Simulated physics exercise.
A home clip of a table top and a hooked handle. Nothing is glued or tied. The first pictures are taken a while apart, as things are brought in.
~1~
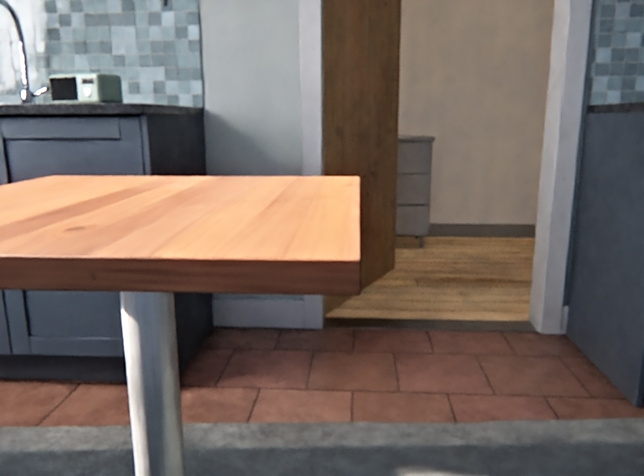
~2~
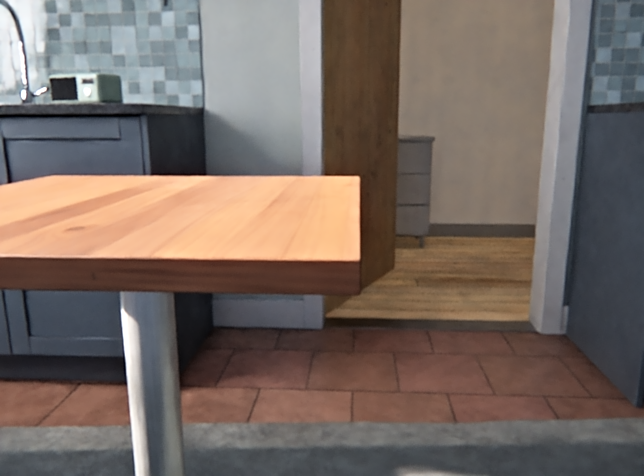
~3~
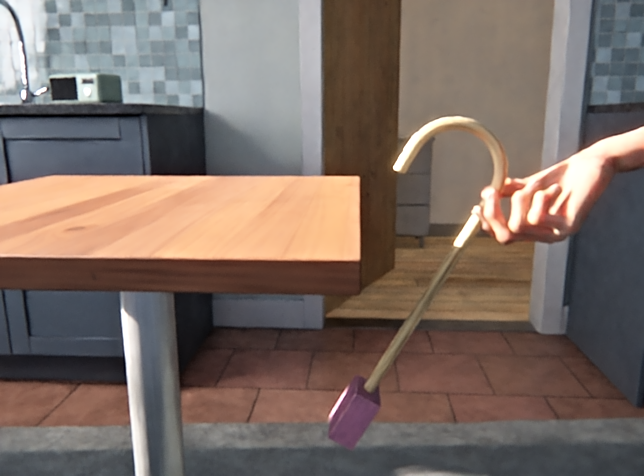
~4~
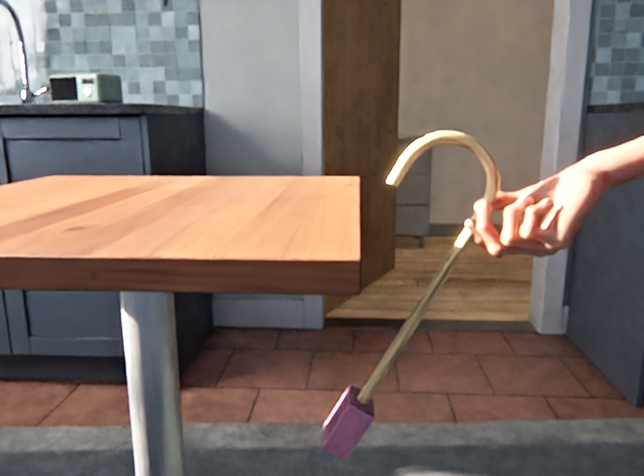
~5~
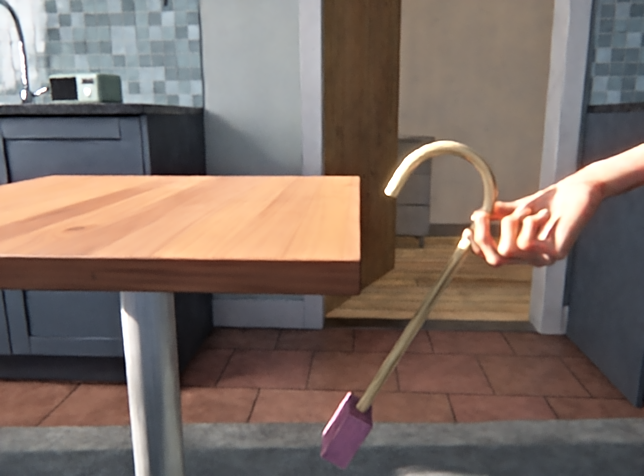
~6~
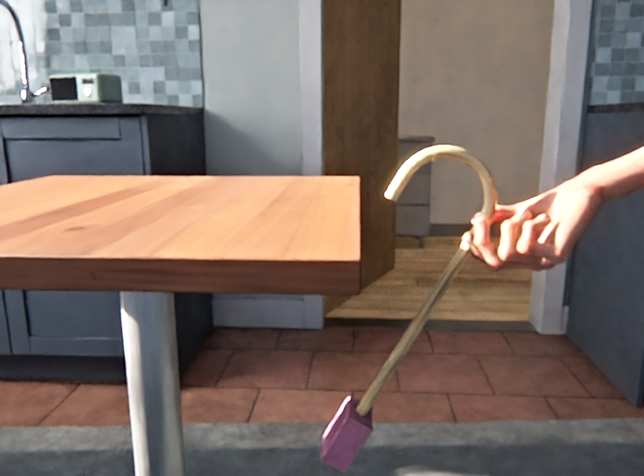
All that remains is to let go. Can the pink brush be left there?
As it turns out, the pink brush falls to the floor.
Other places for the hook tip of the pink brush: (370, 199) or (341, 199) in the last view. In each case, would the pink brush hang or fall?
In that order, it falls to the floor; holds on.
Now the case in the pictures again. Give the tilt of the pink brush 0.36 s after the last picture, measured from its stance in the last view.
Near 5 degrees.
Then, 0.36 s on from there, pink brush at the bottom.
In the end, the pink brush slips off.
